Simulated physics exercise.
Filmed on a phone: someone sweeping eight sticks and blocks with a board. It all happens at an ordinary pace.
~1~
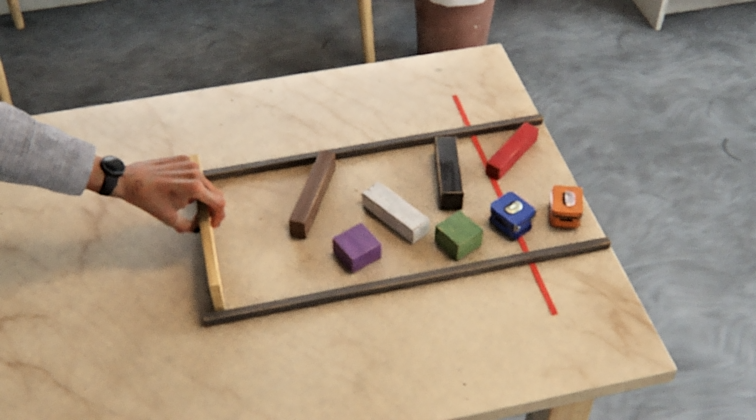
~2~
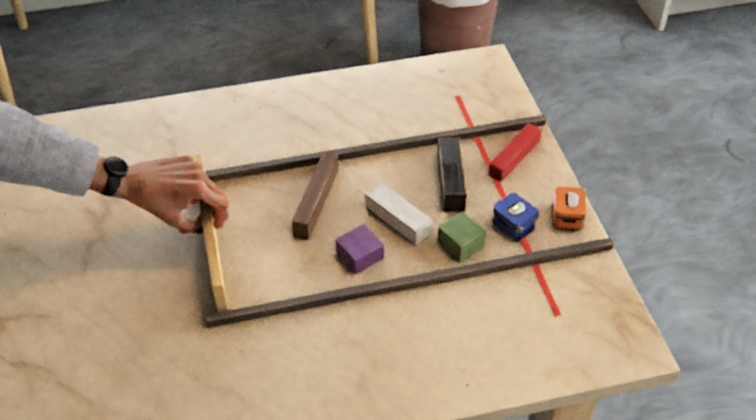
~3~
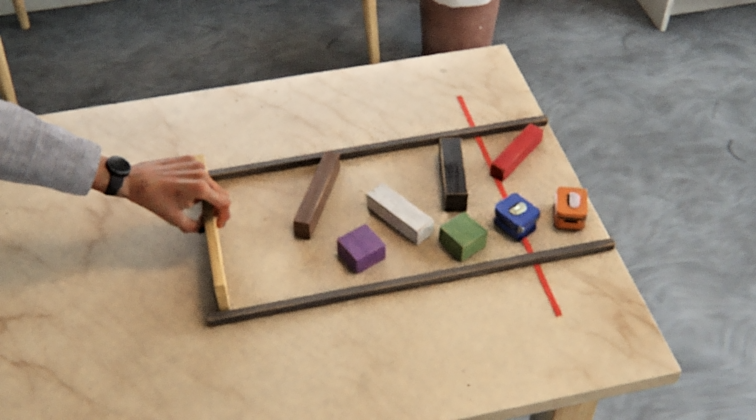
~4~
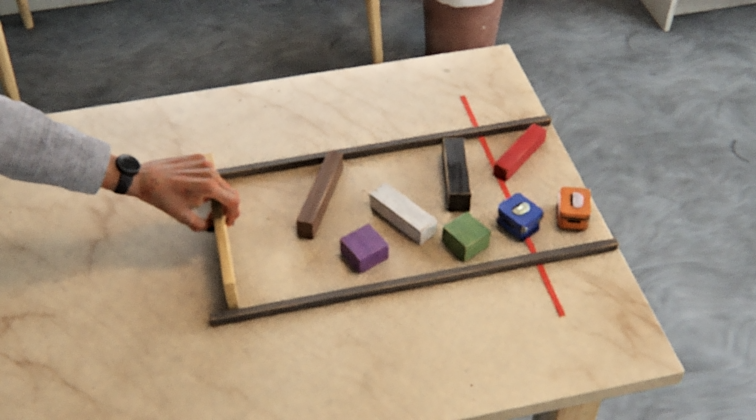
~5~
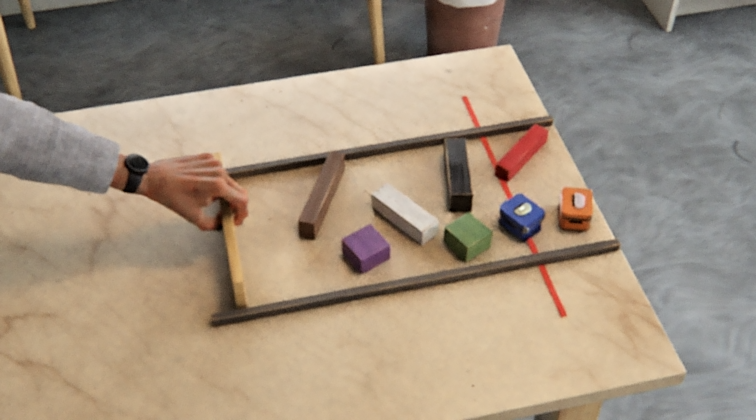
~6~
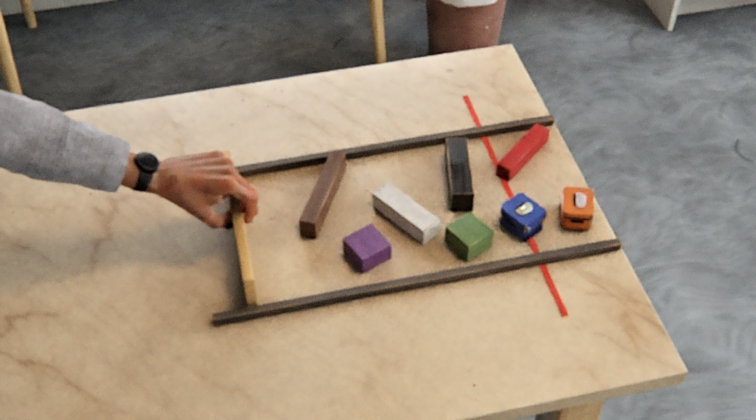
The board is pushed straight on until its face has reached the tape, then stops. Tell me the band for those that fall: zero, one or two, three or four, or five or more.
The number that fall off is one or two.
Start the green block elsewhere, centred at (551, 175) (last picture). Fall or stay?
Then it goes over.
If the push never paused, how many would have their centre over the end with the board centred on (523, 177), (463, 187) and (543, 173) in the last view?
In that order 3, 0 and 5.
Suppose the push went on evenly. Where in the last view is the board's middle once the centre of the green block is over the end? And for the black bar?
For the green block at (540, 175), for the black bar at (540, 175).
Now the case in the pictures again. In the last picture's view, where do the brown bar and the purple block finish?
About (507, 162), and the other about (544, 221).
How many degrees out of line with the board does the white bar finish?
About 15°.
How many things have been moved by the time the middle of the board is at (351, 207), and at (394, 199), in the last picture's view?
First 2, then 3.
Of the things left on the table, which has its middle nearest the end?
The blue case ends nearest.
Soon after, none off yet; orange case at rest near (577, 209); red stick at rest near (523, 152); blue case at rest near (522, 217).
At rest, the number that fall off is one or two; fallen, red stick and orange case.
